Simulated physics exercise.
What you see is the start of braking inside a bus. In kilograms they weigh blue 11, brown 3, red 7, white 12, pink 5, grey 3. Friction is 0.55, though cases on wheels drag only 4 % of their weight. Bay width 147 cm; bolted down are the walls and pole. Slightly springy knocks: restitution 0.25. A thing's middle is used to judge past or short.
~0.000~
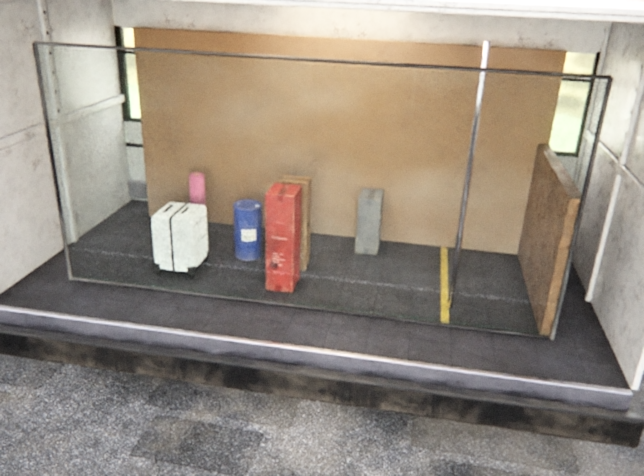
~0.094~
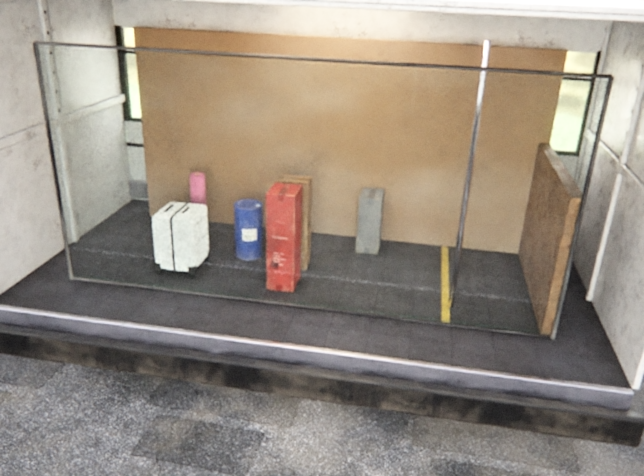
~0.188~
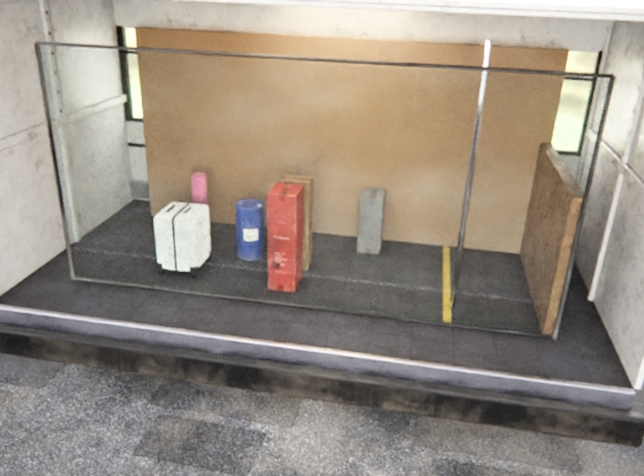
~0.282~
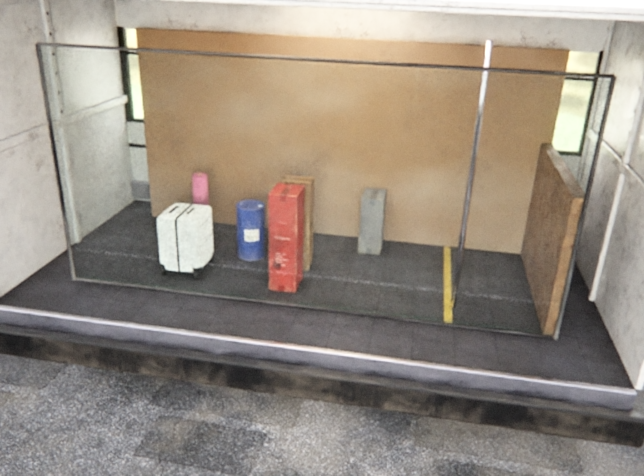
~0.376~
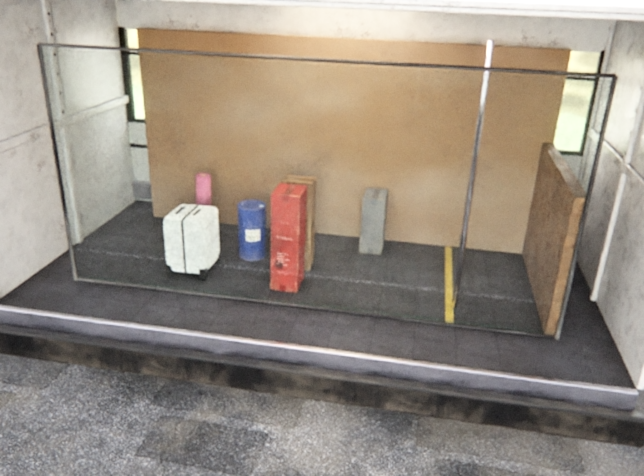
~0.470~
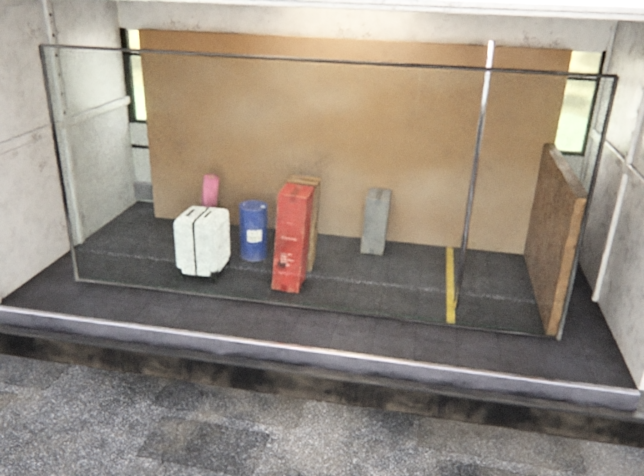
The white case slides right along the dark floor, then the red box begins leaning right.
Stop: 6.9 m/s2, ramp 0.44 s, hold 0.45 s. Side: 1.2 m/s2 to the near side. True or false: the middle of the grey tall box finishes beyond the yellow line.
True.
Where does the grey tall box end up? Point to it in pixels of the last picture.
Look roughly at (472, 252) in the final picture.
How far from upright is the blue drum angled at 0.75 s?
It is tilted some 25°.
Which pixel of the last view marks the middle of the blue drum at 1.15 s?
(321, 249).
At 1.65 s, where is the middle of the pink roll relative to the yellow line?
Around 140 cm shy of the mark.
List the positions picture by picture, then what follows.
Grey tall box (369, 221), yellow line (445, 317), in the first picture.
Grey tall box (370, 221), in the second picture.
Grey tall box (372, 221), in the third picture.
Grey tall box (372, 221), in the fourth picture.
Grey tall box (374, 221), in the fifth picture.
Grey tall box (376, 222), yellow line (451, 317), in the sixth picture.
After 0.75 s the grey tall box is 52 cm short of the yellow line, tilted 40°, near (397, 224) in the last picture's view; the brown tall box 111 cm short of the yellow line, tilted 35°.
After 1.15 s the grey tall box is 9 cm past the yellow line, tilted 90°, near (461, 249) in the last picture's view.
After 1.65 s the grey tall box is 19 cm past the yellow line, tilted 90°, near (472, 252) in the last picture's view; the brown tall box 22 cm short of the yellow line, tilted 90°.
After 3.2 s, brown tall box stops short of the yellow line; red tall box stops short of the yellow line; white wheeled case stops short of the yellow line; grey tall box crosses the yellow line.
